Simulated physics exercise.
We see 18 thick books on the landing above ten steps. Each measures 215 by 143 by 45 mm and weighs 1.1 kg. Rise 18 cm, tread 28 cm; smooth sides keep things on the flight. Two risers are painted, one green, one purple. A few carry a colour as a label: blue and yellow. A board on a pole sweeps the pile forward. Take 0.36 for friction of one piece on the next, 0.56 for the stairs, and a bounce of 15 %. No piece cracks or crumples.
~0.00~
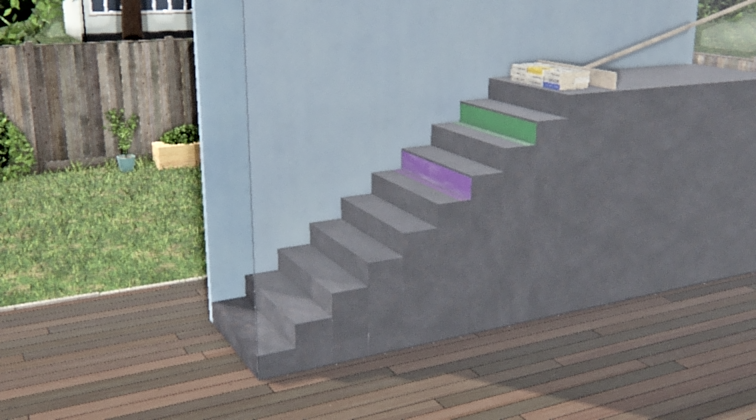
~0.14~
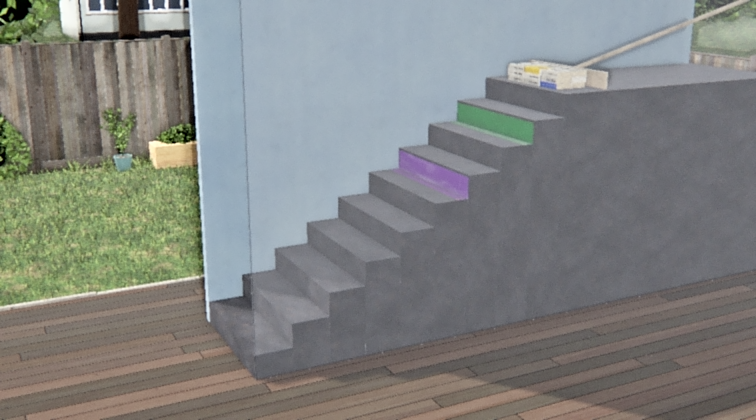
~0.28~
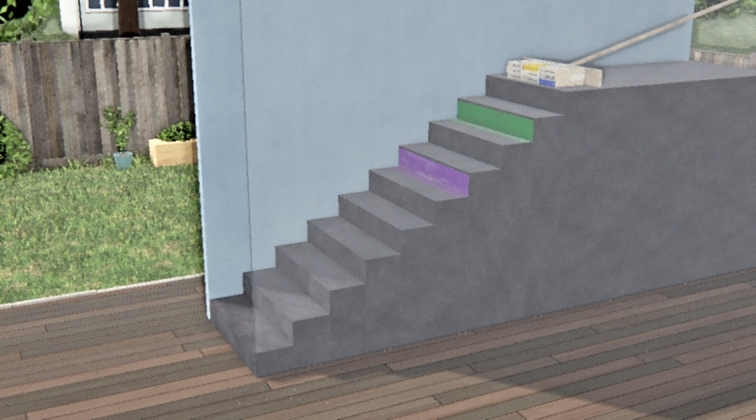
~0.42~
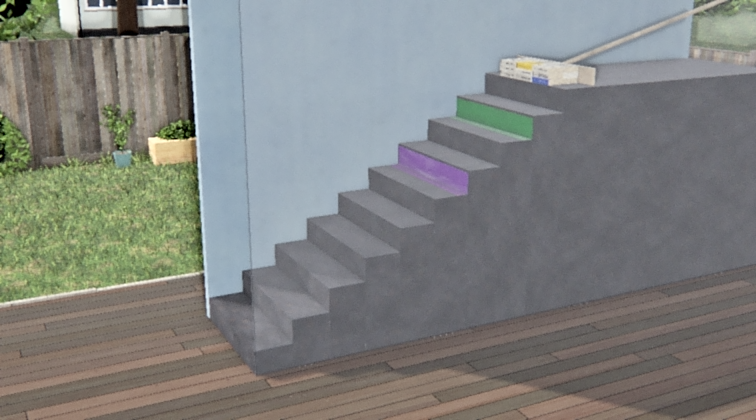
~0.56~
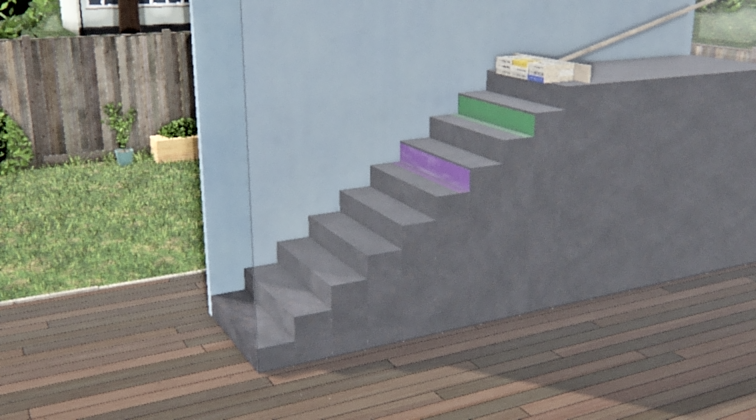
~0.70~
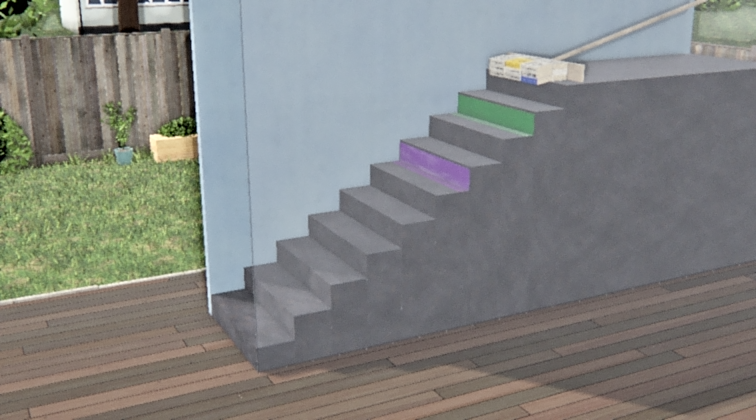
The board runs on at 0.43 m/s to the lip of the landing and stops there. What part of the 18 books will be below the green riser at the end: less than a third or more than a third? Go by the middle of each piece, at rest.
Upwards of a third of them.
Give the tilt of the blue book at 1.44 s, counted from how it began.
Some 25°.
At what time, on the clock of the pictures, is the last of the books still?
Around 2.5 s.
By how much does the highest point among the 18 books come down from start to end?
Some 17 cm lower.
By 0.92 s, none of the 18 books below the green riser, 18 disturbed; yellow book tilted 53°, 22 cm lower; blue book tilted 49°, 13 cm lower.
By 1.44 s, 9 of the 18 books below the green riser; yellow book upside down; blue book tilted 26°, 15 cm lower.
When it is over (2.8 s), 11 of the 18 books below the green riser; yellow book upside down; blue book tilted 26°, 15 cm lower. That is 61 per cent. In pixels of the last frame, middles, yellow book near (481, 119), blue book near (532, 97).
